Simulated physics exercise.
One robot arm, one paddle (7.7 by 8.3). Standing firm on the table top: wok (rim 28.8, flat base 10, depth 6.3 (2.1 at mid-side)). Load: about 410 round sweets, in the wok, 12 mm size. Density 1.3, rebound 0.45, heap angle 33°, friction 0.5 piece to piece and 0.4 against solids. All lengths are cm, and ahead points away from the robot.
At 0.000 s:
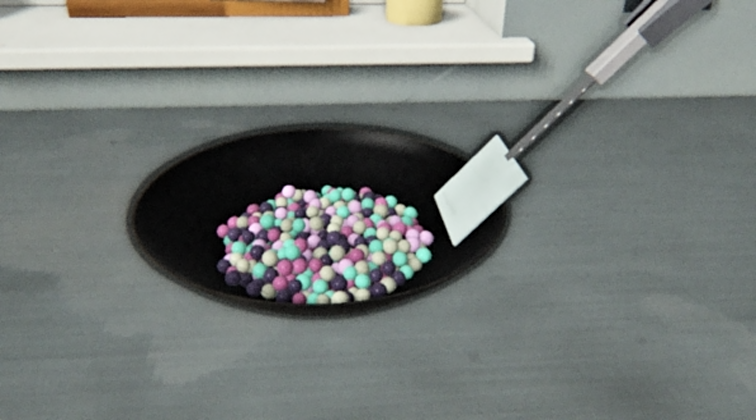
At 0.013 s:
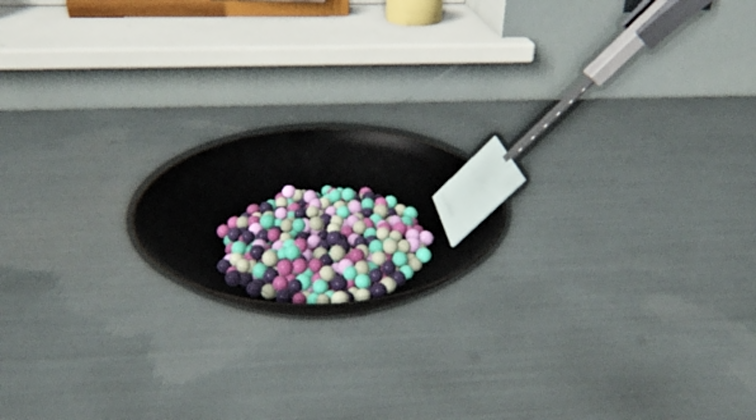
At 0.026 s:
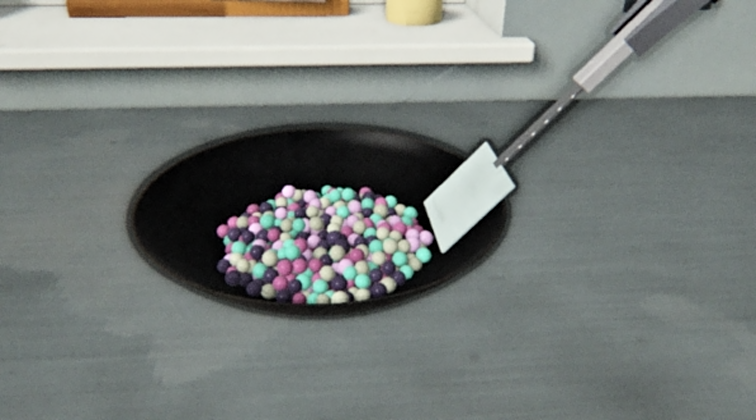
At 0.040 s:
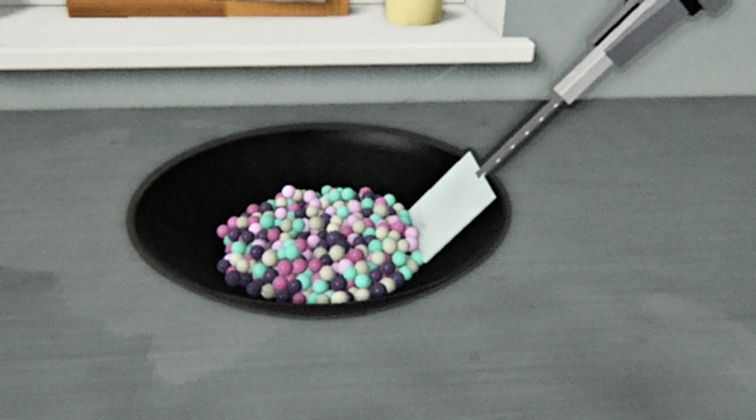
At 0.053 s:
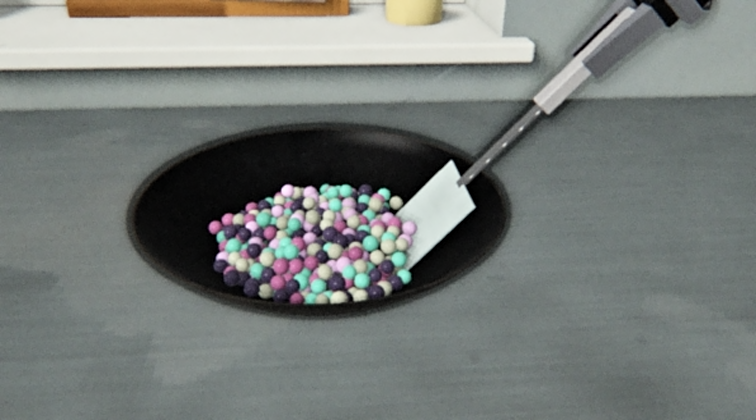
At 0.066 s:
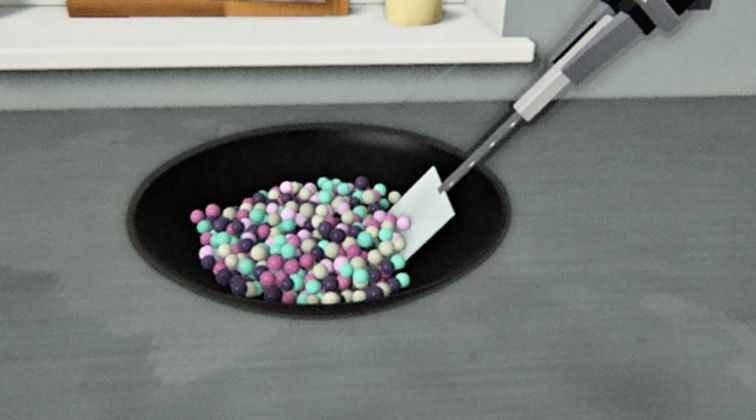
In a black wok, a robot arm's paddle moves left, pushing colourful round sweets leftward.
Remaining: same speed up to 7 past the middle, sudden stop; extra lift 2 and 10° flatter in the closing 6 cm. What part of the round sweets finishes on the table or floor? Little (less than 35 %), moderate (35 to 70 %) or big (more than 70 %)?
On the table or floor the share is little, less than 35 %.
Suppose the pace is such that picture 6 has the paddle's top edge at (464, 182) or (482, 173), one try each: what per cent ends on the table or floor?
Some 10 and 0 per cent.
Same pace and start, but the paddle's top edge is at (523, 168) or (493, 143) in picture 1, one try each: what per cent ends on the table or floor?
About 20 and 35 per cent.
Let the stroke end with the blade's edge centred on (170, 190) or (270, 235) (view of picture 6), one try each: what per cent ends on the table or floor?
Some 60 and 5 per cent.
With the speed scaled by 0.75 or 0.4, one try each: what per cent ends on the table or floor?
About 15 and 0 per cent.
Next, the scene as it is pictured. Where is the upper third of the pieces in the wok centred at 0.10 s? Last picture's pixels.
Near (269, 222).
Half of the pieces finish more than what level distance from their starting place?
Some 7 cm.
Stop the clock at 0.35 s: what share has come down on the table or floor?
Some 15 per cent.
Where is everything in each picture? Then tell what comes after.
In the first frame, paddle top edge at (512, 155), sloping 48°; upper third of the load around (326, 231), from x 225 to 425, top at y 190; 406 in the wok.
In the second frame, paddle top edge at (510, 156), sloping 48°; upper third of the load around (326, 231), from x 225 to 425, top at y 190.
In the third frame, paddle top edge at (500, 163), sloping 48°; upper third of the load around (326, 231), from x 225 to 425, top at y 190.
In the fourth frame, paddle top edge at (482, 173), sloping 48°; upper third of the load around (326, 232), from x 225 to 420, top at y 190.
In the fifth frame, paddle top edge at (463, 182), sloping 48°; upper third of the load around (322, 228), from x 215 to 410, top at y 190.
In the sixth frame, paddle top edge at (444, 189), sloping 48°; upper third of the load around (312, 224), from x 200 to 405, top at y 185; 406 in the wok.
By 0.10 s, sloping 48°, highest piece 6 above the table; 406 in the wok.
By 0.13 s, sloping 45°, highest piece 8 above the table; 404 in the wok, 2 on the blade or in flight.
By 0.35 s, sloping 38°, highest piece 10 above the table; 308 in the wok, 52 on the table or floor, 46 on the blade or in flight.
By 1.40 s, sloping 38°, highest piece 6 above the table; 305 in the wok, 101 on the table or floor.
Final count, 305 in the wok, 101 on the table or floor. That is 25 % on the table or floor.
